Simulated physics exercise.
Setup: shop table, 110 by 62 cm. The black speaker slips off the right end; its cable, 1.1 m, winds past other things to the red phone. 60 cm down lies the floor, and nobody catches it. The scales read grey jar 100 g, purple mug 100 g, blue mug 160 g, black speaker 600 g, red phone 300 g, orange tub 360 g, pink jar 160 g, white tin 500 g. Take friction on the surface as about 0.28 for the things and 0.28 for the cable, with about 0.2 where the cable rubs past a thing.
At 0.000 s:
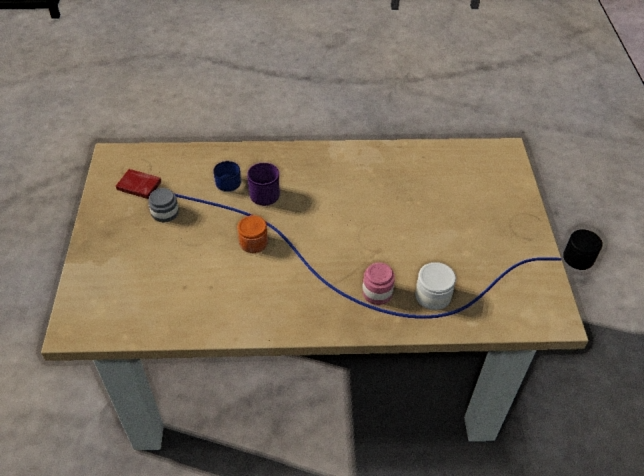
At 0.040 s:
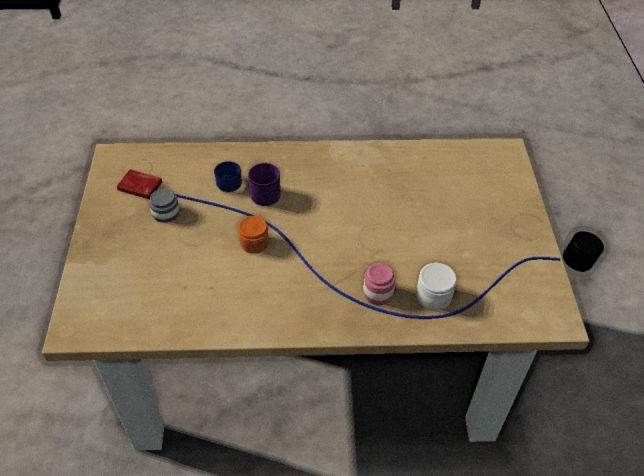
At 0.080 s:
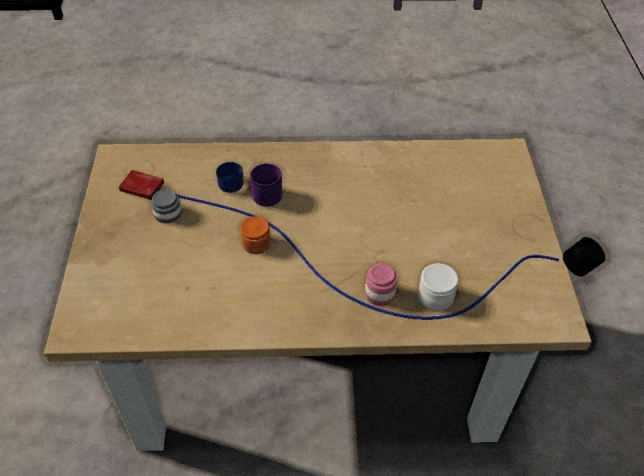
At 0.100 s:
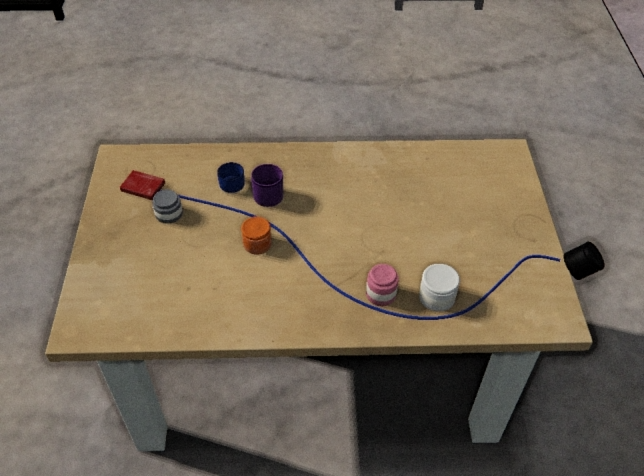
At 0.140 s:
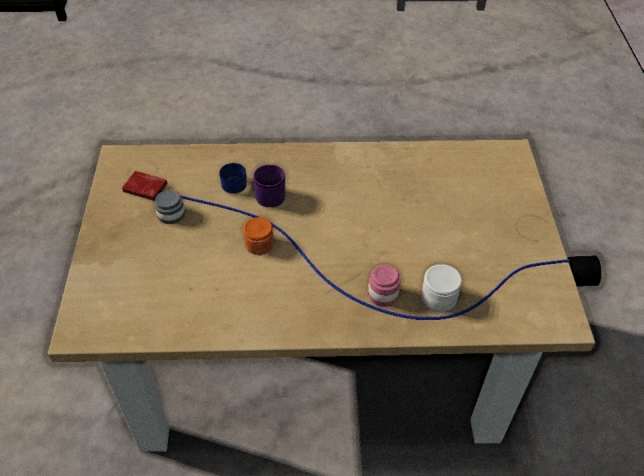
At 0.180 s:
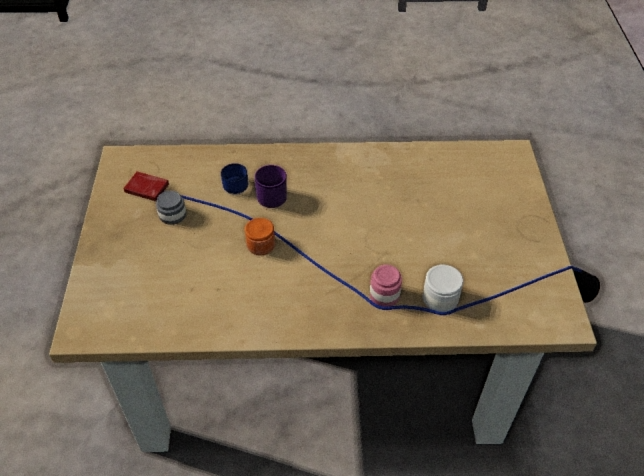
At the start, a blue cable curves across a wooden table among colourful containers and a flat red item, leading to a small black object at the right edge. The black object turns and slips lower beside the edge, then the cable pulls straighter, drawn against the pink jar and white tin.
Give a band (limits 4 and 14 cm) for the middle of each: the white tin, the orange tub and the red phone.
As I see it, the white tin will be displaced moderately; the orange tub will be displaced only a little; the red phone will be displaced a lot.
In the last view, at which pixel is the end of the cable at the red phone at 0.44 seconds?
(236, 217), give or take.
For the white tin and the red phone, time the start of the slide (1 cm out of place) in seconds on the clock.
Approx. times - white tin: 0.26 s, red phone: 0.24 s.
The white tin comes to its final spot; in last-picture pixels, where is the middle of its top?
Check near (465, 253) - that's where it comes to rest.
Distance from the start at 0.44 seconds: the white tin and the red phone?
Approx. shifts - white tin: 6 cm; red phone: 20 cm.
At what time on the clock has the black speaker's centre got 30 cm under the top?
Estimate: About 0.40 s.
By 0.4 s, the cable's tail end at (236, 217); red phone 19 cm off its start, white tin 5 cm off its start, pink jar 17 cm off its start.
By 0.7 s, the cable's tail end at (366, 249); red phone 51 cm off its start, white tin 8 cm off its start, orange tub 1 cm off its start.
By 0.9 s, the cable's tail end at (430, 268); red phone 66 cm off its start at (415, 252), white tin 8 cm off its start at (464, 253), orange tub 1 cm off its start at (260, 232).
By 1.2 s, the cable's tail end at (430, 268); red phone 66 cm off its start, white tin 8 cm off its start, orange tub 1 cm off its start.
By 2.4 s, the cable's tail end at (430, 268); red phone 66 cm off its start at (415, 252), white tin 9 cm off its start at (465, 253), orange tub 1 cm off its start at (260, 232), pink jar 20 cm off its start at (432, 214).
